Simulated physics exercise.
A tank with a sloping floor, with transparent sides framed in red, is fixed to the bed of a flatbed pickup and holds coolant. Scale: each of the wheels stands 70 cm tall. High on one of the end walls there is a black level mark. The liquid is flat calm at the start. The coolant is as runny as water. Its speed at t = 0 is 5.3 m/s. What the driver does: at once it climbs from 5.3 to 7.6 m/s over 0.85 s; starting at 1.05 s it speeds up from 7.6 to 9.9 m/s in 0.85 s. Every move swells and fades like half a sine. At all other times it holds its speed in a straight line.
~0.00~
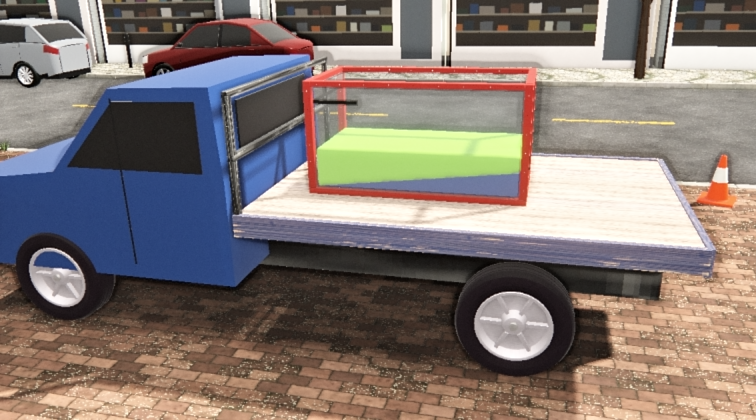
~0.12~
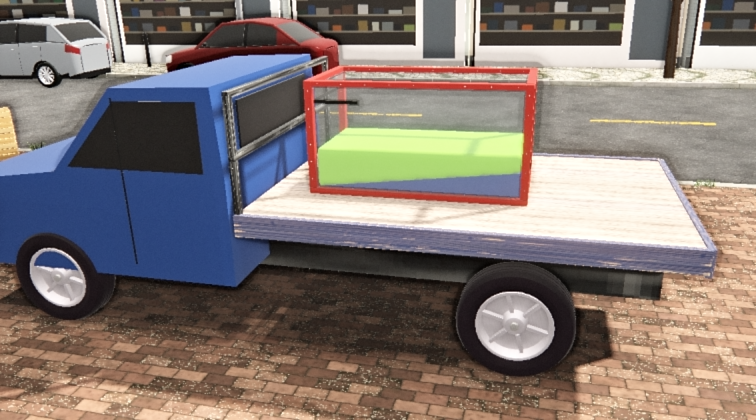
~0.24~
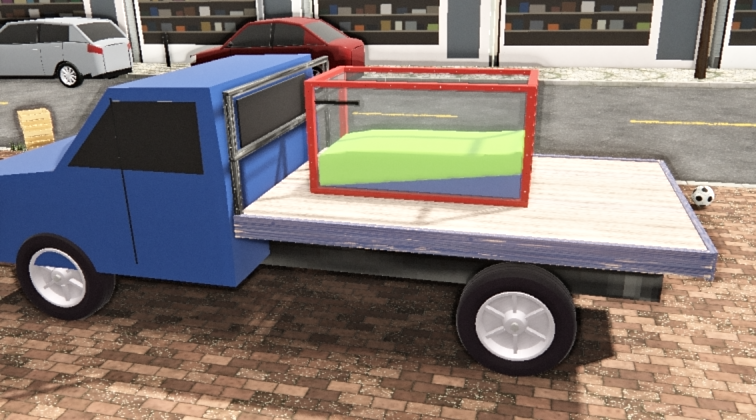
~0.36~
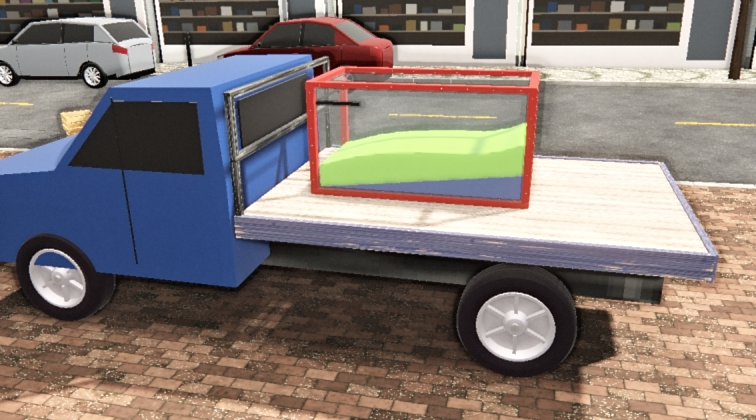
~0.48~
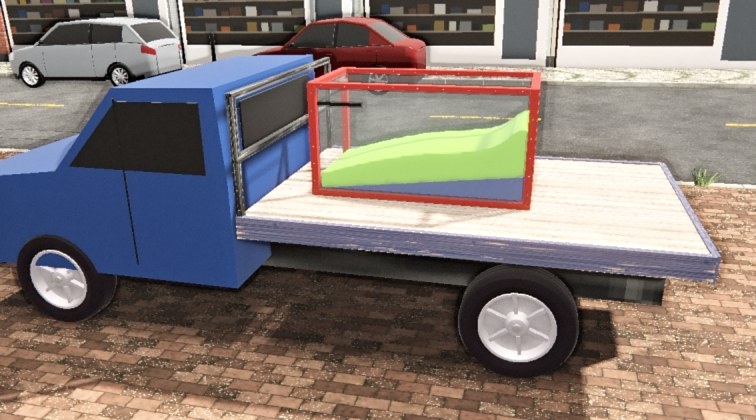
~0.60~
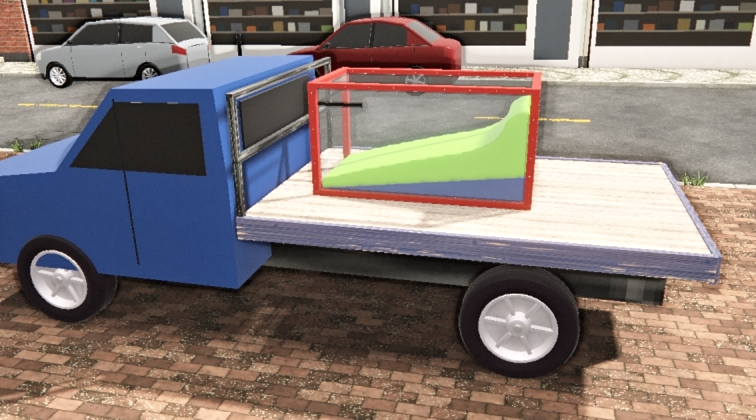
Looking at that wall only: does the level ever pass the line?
It stays below the line.
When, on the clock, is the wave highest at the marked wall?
Near 2.8 s.
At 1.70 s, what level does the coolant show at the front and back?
About 32 cm in front and 40 cm behind.
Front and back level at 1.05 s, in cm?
Front 6 cm, back 54 cm.
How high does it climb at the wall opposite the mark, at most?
It peaks near 79 cm.
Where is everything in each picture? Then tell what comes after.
The first picture shows the coolant reaches (330, 145) at the front end; it reaches (510, 154) at the back end; no slope yet; the front is on the left, levels are read along the near wall; the black line, on the front wall, is at (327, 102); a wheel hub at (513, 330).
The second picture shows the coolant reaches (331, 145) at the front end; it reaches (511, 154) at the back end; no slope yet.
The third picture shows the coolant reaches (332, 152) at the front end; it reaches (512, 151) at the back end; it is heaped 3° towards the back.
The fourth picture shows the coolant reaches (333, 160) at the front end; it reaches (513, 143) at the back end; it is heaped 9° towards the back.
The fifth picture shows the coolant reaches (516, 127) at the back end; it is heaped 16° towards the back.
The sixth picture shows the coolant reaches (518, 101) at the back end; it is heaped 25° towards the back; a wheel hub at (517, 332).
Then, 1.05 s in, it stands 54 cm high behind and 6 cm in front; all of it is still inside.
Then, 1.70 s in, it stands 41 cm high behind and 33 cm in front; all of it is still inside.
Then, 2.40 s in, it stands 26 cm high behind and 20 cm in front; all of it is still inside.
Then, 4.89 s in, the waves are smaller; the highest at the front wall was 50 cm, at 2.75 s, against a line at 58 cm.
